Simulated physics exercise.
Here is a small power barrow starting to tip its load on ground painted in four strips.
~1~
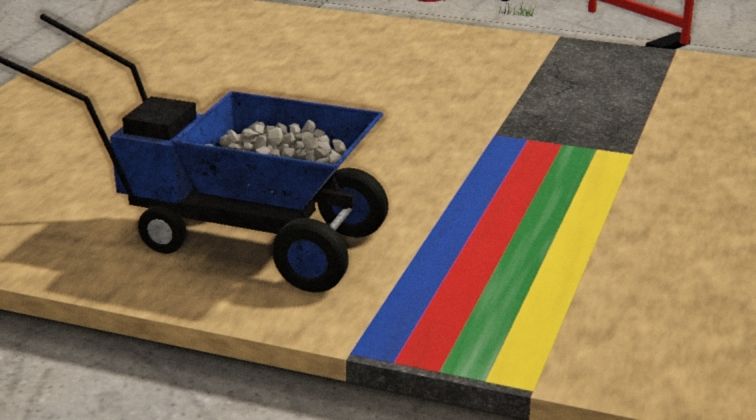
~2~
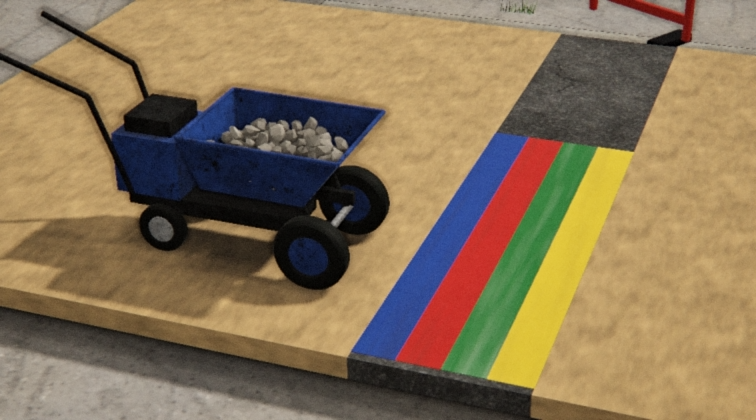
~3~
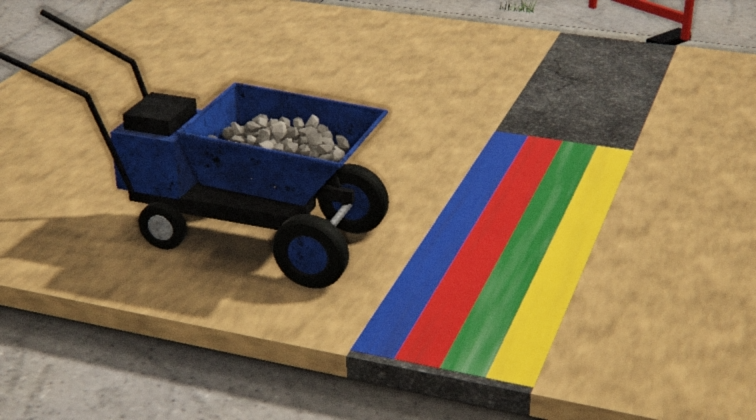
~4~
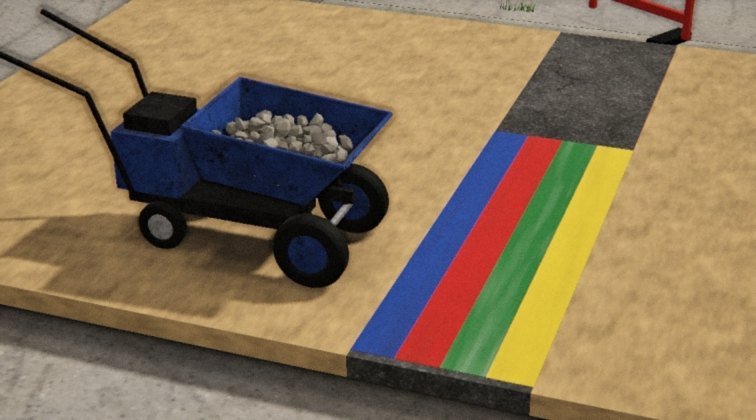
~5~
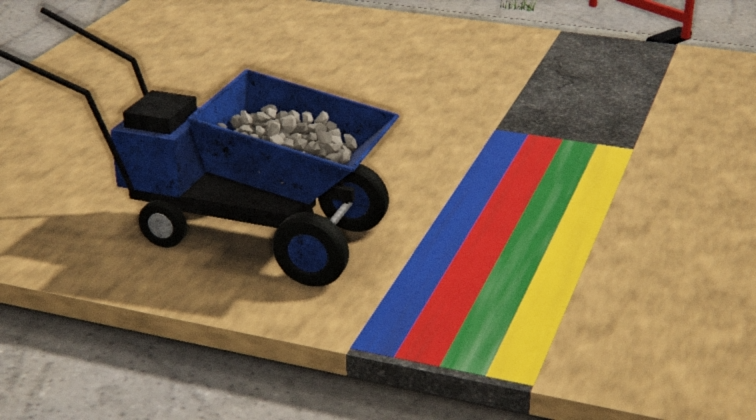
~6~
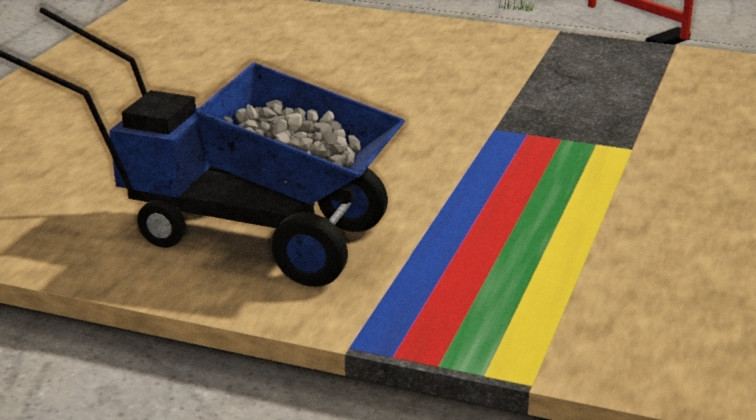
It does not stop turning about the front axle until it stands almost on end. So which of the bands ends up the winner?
The winner is the red band.
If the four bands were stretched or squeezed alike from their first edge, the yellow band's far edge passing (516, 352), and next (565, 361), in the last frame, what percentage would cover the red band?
About 40 % and 40 %.
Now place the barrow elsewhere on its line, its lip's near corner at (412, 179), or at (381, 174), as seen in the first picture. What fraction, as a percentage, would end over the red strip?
Roughly 0 per cent first, then roughly 20 per cent.
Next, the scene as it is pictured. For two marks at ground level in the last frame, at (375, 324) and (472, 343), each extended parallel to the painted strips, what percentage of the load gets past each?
Respectively 90 and 20 percent.
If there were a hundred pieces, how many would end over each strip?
Per strip, roughly: Blue 20, red 40, green 25, yellow 5.
Soon after the last picture, skip tipped steeply; all in the skip.
A little later, skip tipped steeply; nearly all in the skip; a stray few over the red strip.
Later still, skip tipped right over; about a third in the skip; a stray few over the blue strip; about a third over the red strip; a small part over the green strip; a small part over the yellow strip.
By the end, skip tipped right over; a small part in the skip; about a quarter over the blue strip; about a third over the red strip; about a quarter over the green strip; a small part over the yellow strip; a stray few off the paint.
